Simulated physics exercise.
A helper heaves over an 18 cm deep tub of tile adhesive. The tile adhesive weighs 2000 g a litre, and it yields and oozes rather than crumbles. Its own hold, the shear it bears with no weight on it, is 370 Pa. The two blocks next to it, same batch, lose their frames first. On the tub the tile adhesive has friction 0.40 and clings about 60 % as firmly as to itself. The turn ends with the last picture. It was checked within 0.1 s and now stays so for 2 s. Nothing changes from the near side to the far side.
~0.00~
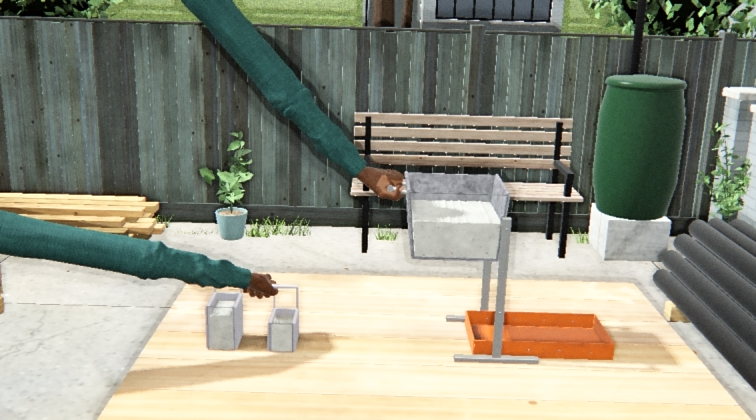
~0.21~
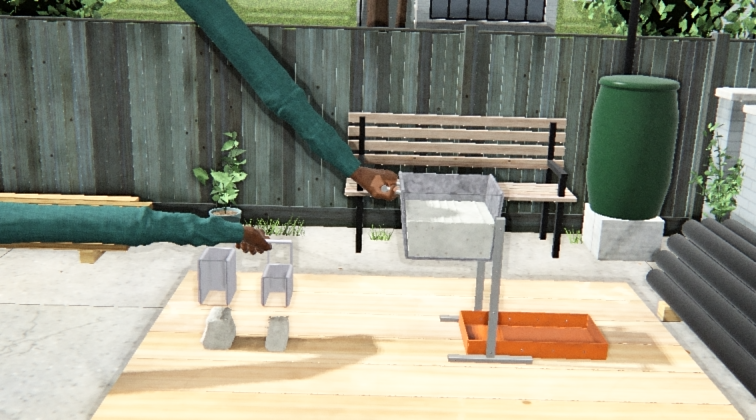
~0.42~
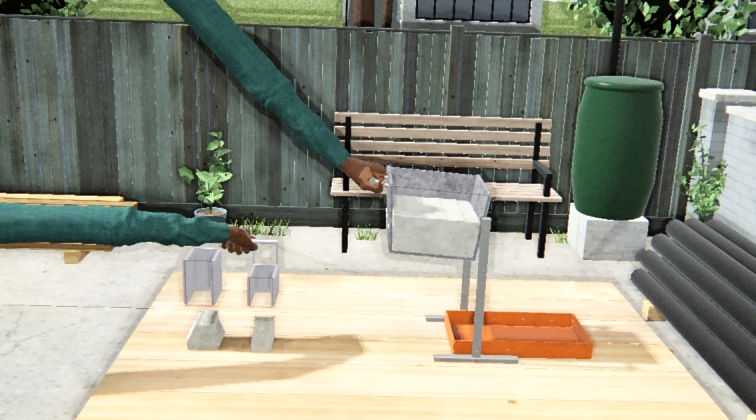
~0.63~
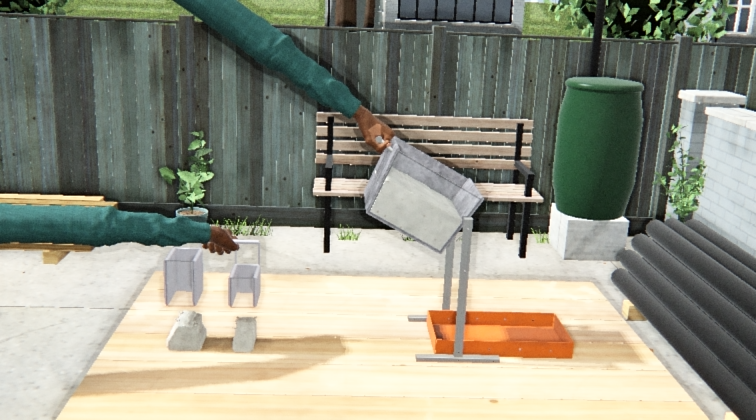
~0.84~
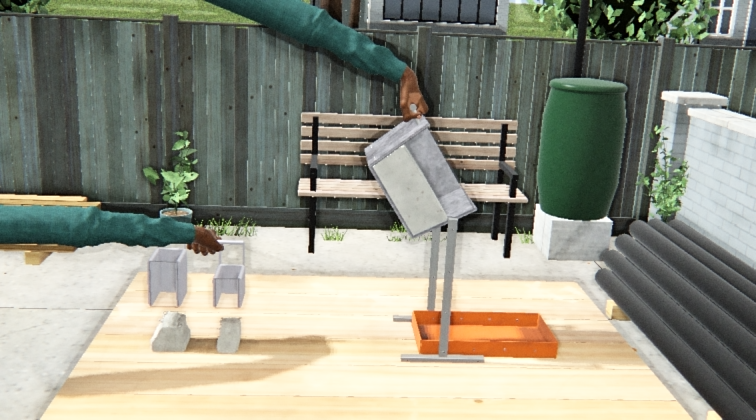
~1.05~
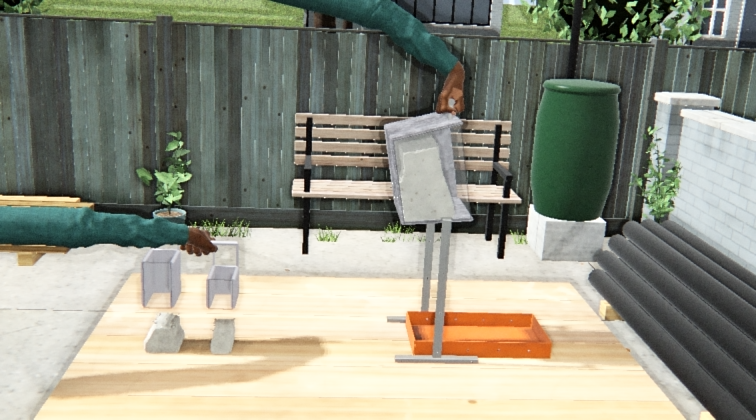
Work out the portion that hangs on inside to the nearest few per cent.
About 71 %.
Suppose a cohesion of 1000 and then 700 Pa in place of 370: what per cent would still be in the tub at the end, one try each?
In turn about 100 %, 100 %.
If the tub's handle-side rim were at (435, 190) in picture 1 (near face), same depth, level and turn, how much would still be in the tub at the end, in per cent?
In that case some 100 per cent.
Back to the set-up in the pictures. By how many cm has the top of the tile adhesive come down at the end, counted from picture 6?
Some 10 cm.
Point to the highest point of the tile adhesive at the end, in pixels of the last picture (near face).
Around (418, 185).
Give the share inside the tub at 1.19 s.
Some 100 per cent.
After 1.19 s, the tub is at 80 degrees and holds 99 %.
After 1.36 s, the tub is at 80 degrees and holds 83 %.
After 1.53 s, the tub is at 80 degrees and holds 73 %.
After 1.70 s, the tub is at 80 degrees and holds 71 %.
After 3.05 s, the tub is at 80 degrees and holds 71 %.
